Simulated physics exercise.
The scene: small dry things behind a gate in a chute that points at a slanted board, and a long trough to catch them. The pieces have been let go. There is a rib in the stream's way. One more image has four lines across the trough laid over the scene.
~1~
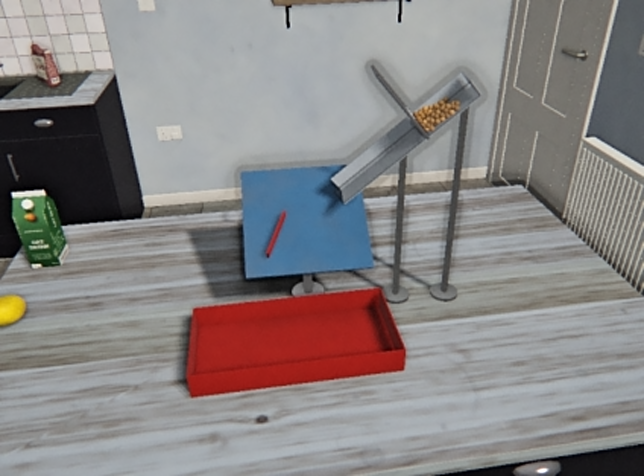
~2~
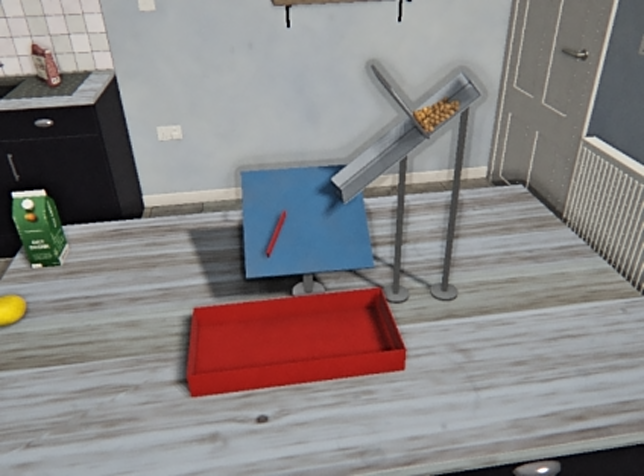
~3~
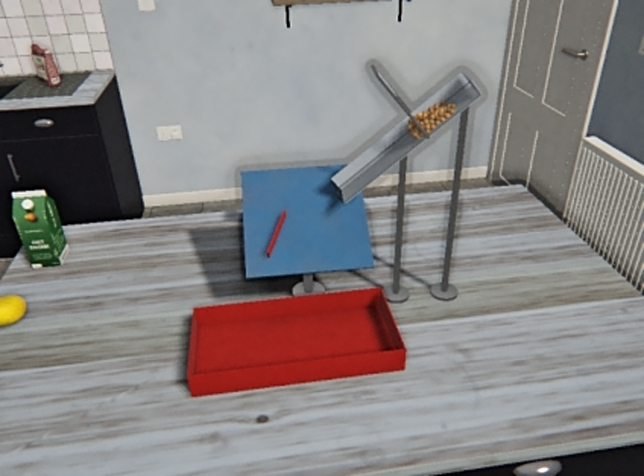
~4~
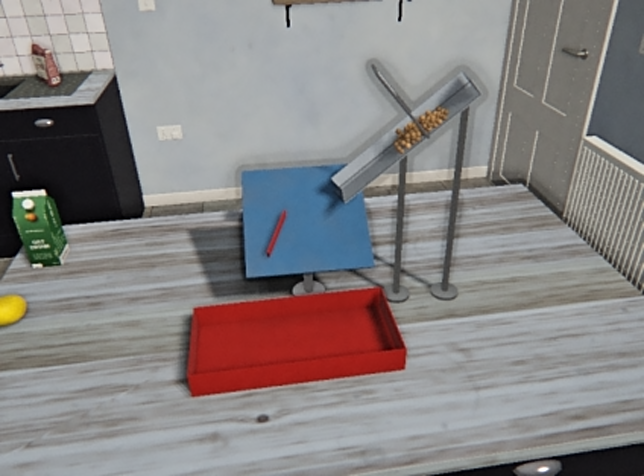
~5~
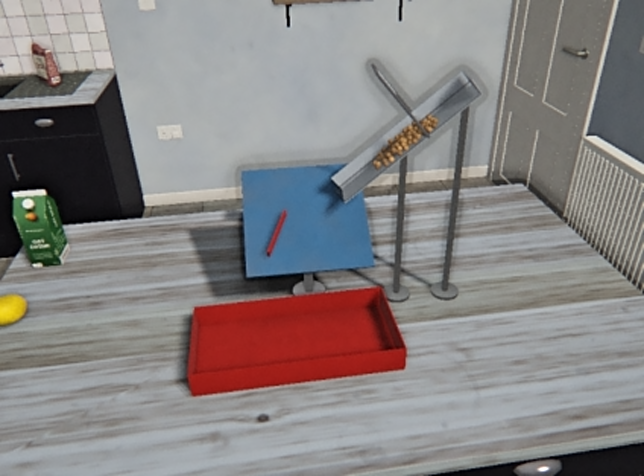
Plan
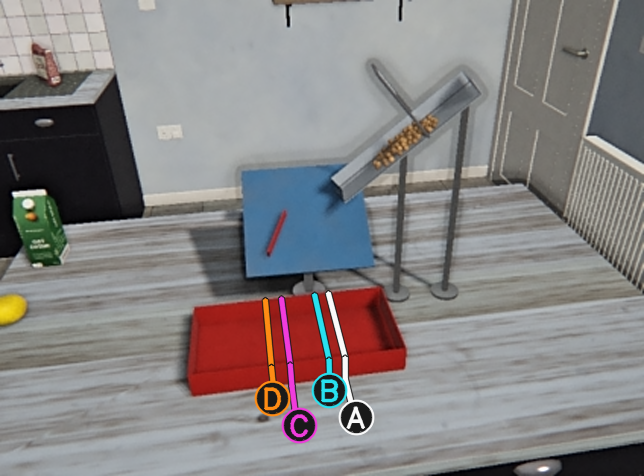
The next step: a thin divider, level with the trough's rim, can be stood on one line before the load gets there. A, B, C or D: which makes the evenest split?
Go for D.
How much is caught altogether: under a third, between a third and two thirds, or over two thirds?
It is over two thirds.
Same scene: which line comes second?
That is line C.
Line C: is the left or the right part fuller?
The left side.
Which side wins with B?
The left side.
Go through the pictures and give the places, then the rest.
In the first picture, load behind the gate at (434, 115), round wooden beads; lip of the chute at (343, 197), sloping fairly steeply.
In the second picture, middle of the board at (305, 217), tilted fairly steeply; middle of its low edge at (311, 272); of its high edge at (300, 167).
In the third picture, front corners of the trough at (188, 377) and (406, 350), empty; front of the load at (413, 132).
In the fourth picture, middle of the load at (417, 129); its front at (399, 148), about a quarter of the way to the lip; rib from (285, 210) to (268, 253).
In the fifth picture, middle of the load at (407, 139); its front at (375, 163), about half of the way to the lip.
On the marked copy, line A crosses the front rim at (344, 356); line B crosses the front rim at (328, 358); line C crosses the front rim at (290, 363); line D crosses the front rim at (271, 366).
With A, of what is caught, nearly all on the left of the divider, a stray few on the right.
With B, of what is caught, nearly all on the left of the divider, a small part on the right.
With C, of what is caught, most on the left of the divider, about a quarter on the right.
With D, of what is caught, about two thirds on the left of the divider, about a third on the right.
